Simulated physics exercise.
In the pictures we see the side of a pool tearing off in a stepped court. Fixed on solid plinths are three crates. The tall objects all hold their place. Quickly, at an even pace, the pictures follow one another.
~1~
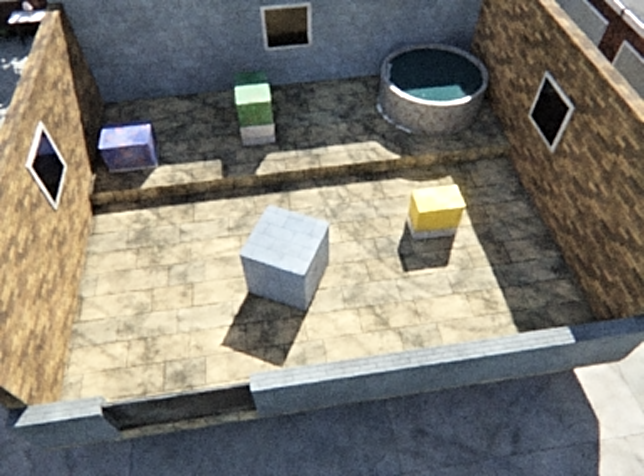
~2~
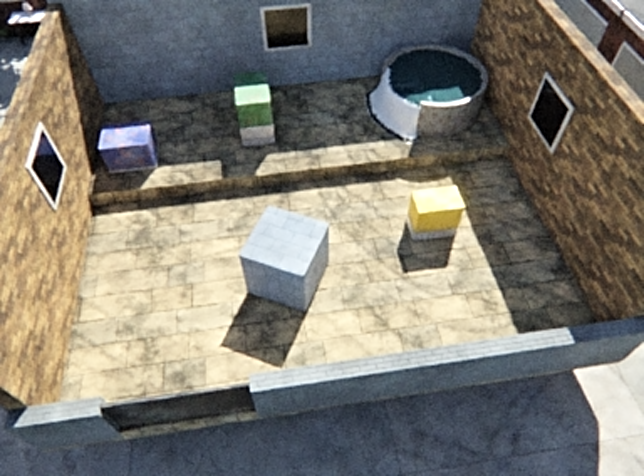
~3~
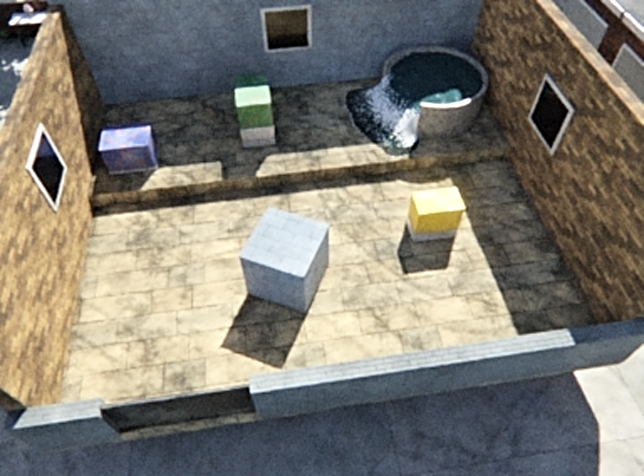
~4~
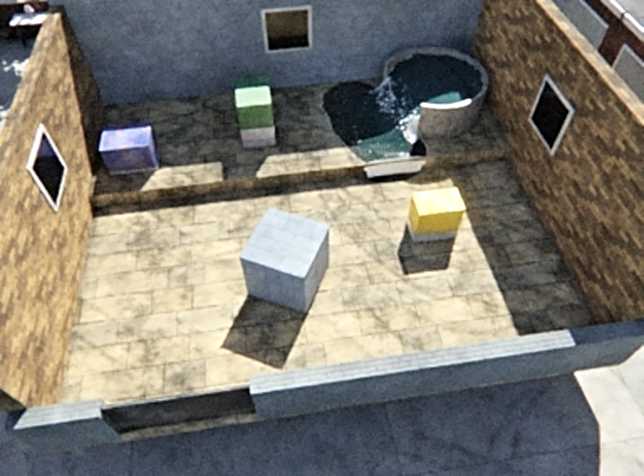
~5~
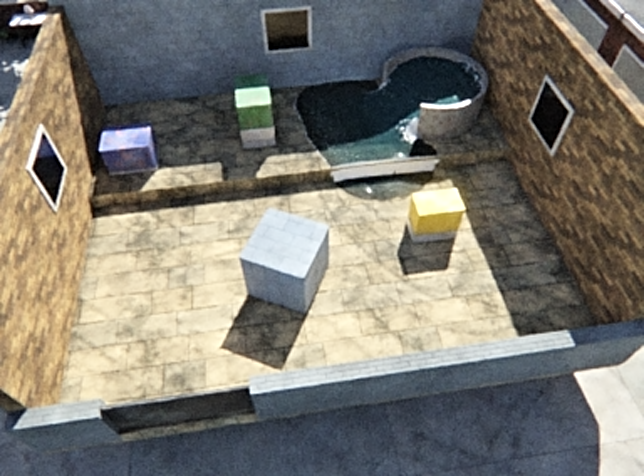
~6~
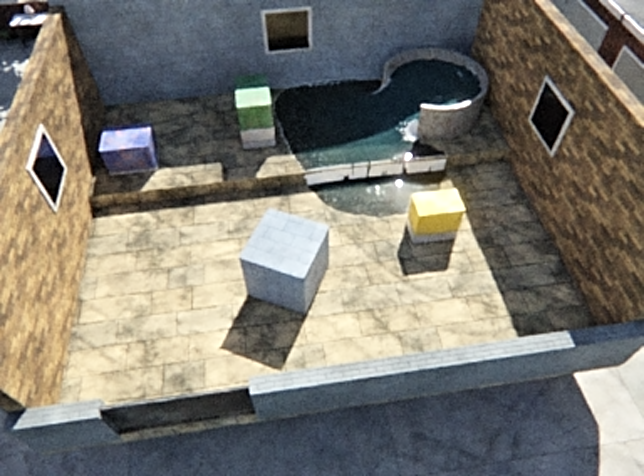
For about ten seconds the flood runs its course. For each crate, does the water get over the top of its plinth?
As I see it, the green crate will be left dry, the blue crate will be left wet, the yellow crate will be left dry.
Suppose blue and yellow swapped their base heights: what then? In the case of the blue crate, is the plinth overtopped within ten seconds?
The blue one stays dry.
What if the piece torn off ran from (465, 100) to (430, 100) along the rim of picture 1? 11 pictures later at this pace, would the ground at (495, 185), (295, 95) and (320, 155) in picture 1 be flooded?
In the order given, the spots are swamped, not soaked and not soaked.
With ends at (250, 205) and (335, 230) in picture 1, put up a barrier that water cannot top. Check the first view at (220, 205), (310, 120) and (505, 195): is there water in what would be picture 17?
One by one: Soaked, soaked, spared.
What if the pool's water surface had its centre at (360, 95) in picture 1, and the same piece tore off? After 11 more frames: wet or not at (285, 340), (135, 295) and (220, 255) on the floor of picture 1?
The first spot is not reached, the second inundated, and the third inundated.
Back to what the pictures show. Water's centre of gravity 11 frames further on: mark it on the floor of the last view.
I'd place it roughly at (329, 138).
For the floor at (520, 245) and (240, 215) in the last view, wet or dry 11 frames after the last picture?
The first place is spared and the second is inundated.
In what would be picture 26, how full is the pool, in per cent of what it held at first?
About 20 per cent.
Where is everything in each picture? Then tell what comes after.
In the first frame, still water in the round pool at (434, 75).
In the second frame, the front is at (377, 92), out from the gap at (388, 109).
In the third frame, the front is at (350, 94), out from the gap at (388, 111).
In the fourth frame, the front is at (384, 179), out from the gap at (388, 112).
In the fifth frame, the front is at (367, 196), out from the gap at (388, 113).
In the sixth frame, water pours out at (388, 113) and has run to (280, 99).
A moment on, water covers 30 % of the floor; the green crate water round its plinth, the blue crate not reached, the yellow crate water round its plinth.
Next, water covers 45 % of the floor; the green crate water round its plinth, the blue crate water round its plinth, the yellow crate water round its plinth.
Then, water covers 65 % of the floor; the green crate water round its plinth, the blue crate water round its plinth, the yellow crate water round its plinth.
Later, water covers 75 % of the floor; the green crate water round its plinth, the blue crate water round its plinth, the yellow crate water round its plinth.
In the end, water covers 90 % of the floor; the green crate stayed above the water, the blue crate was topped, the yellow crate stayed above the water.
